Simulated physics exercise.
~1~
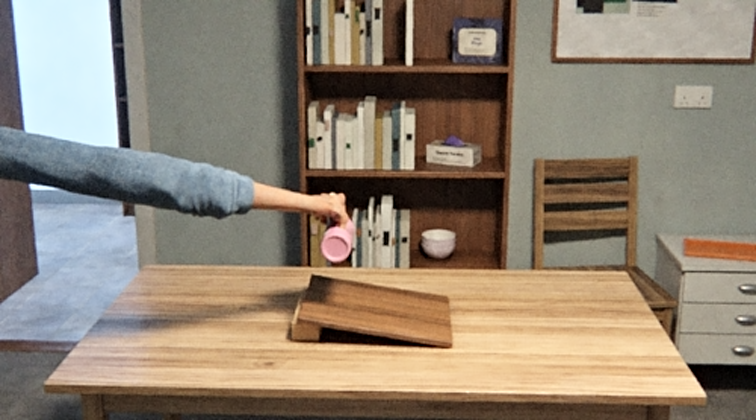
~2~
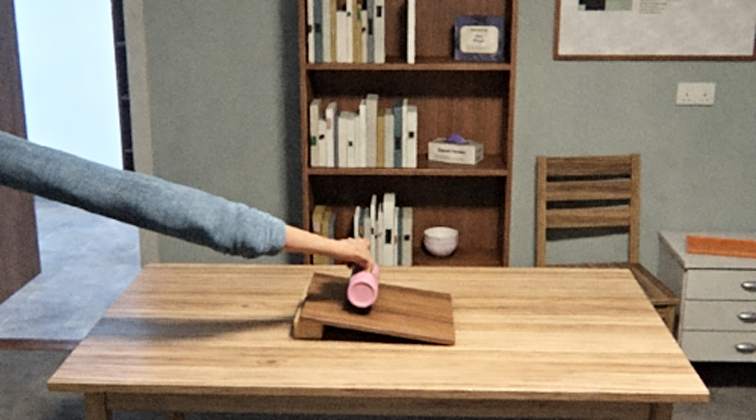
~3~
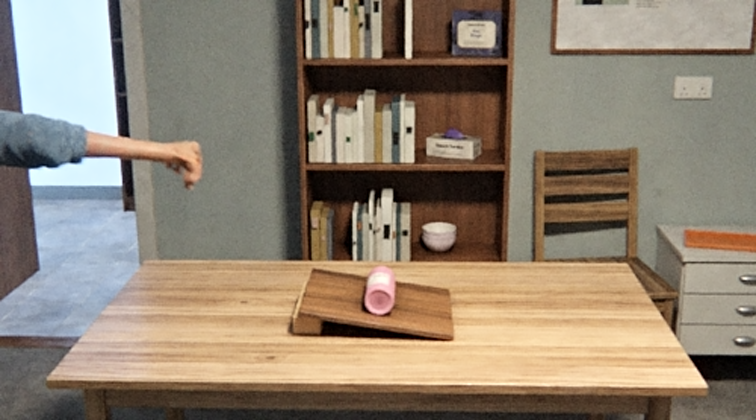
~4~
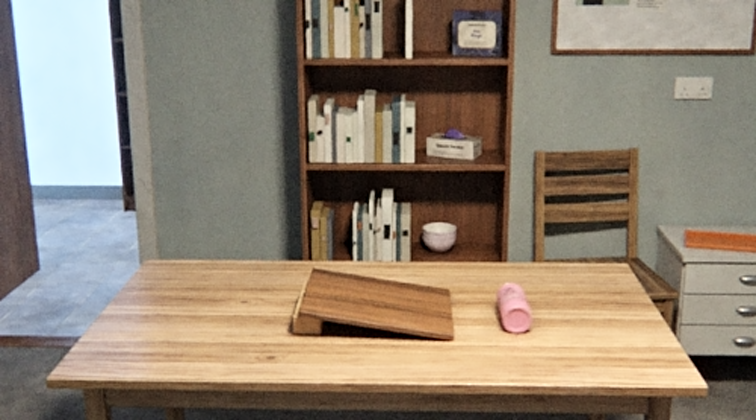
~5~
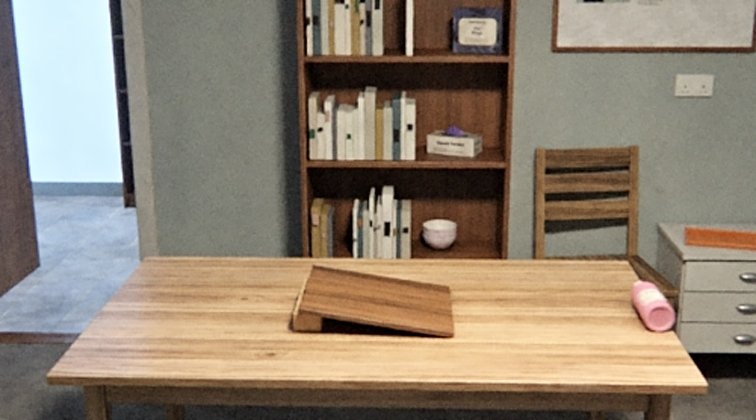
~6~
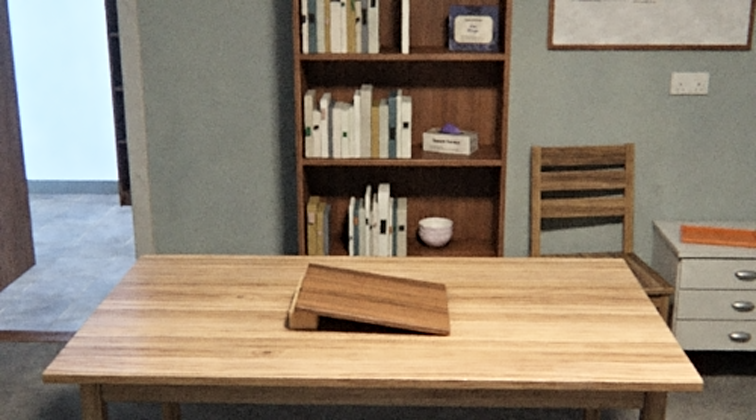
A pink bottle, released by a hand, rolls down a sloping board and across the table out of view.
